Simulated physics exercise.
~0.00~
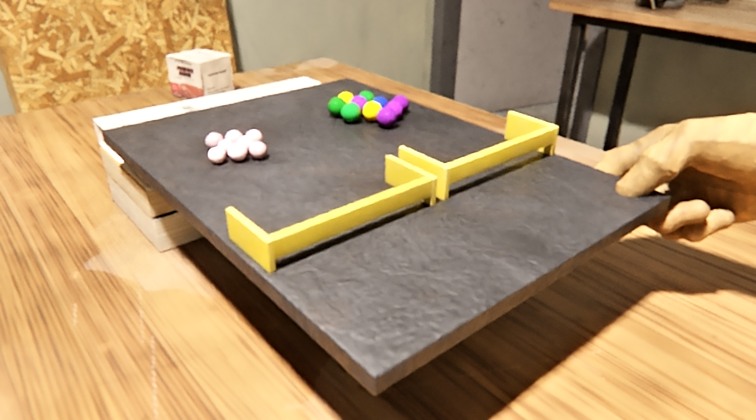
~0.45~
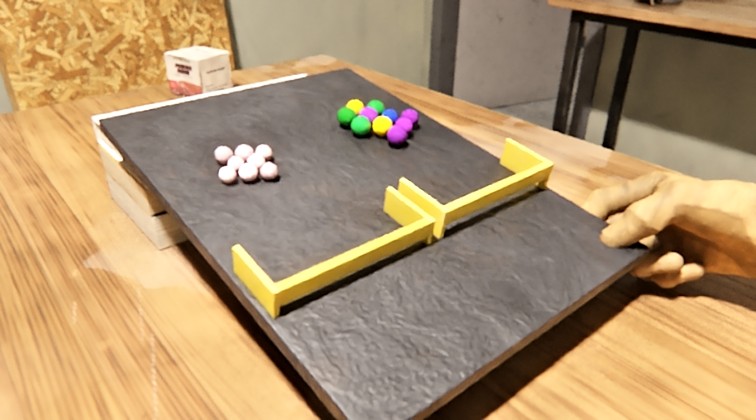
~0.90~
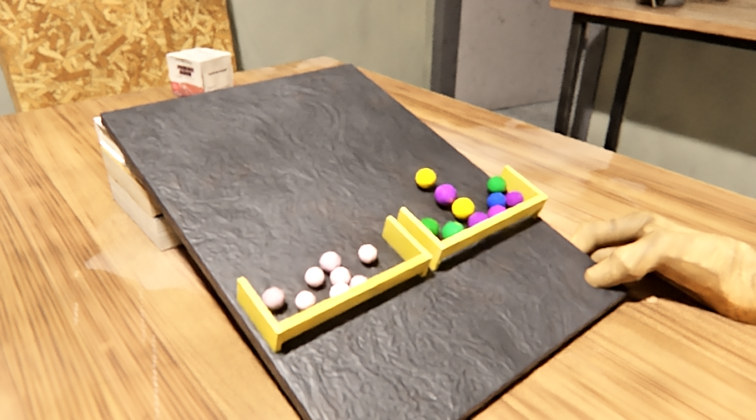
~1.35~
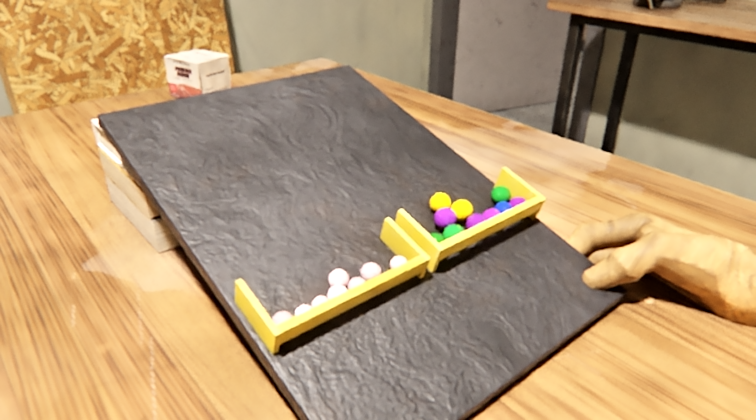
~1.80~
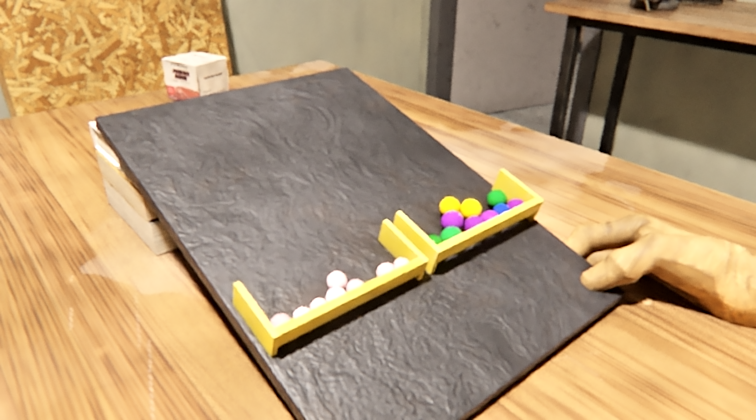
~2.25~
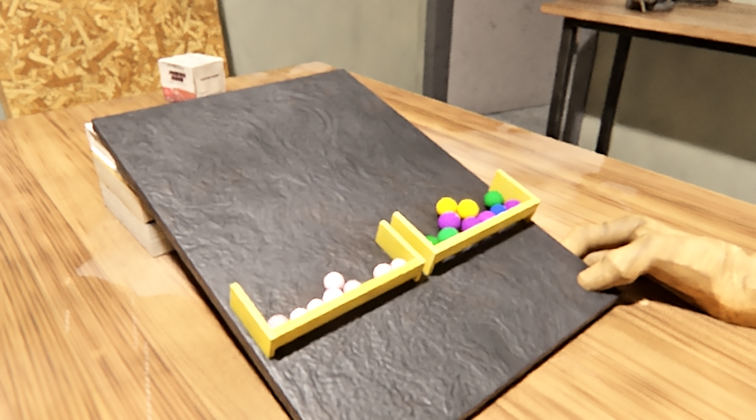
A dark, slate-like board, propped at its far end on a stack of books, is held nearly level by a hand at the right above a wooden table. Two clusters of small balls, one pale pink and one brightly coloured, sit on it above two yellow barriers. The hand lowers the near end, and both clusters start sliding down. As the slope steepens, the balls spread and roll into the barriers. The last loose ones settle against the others, and the pink balls rest behind the left barrier, the coloured ones behind the right.
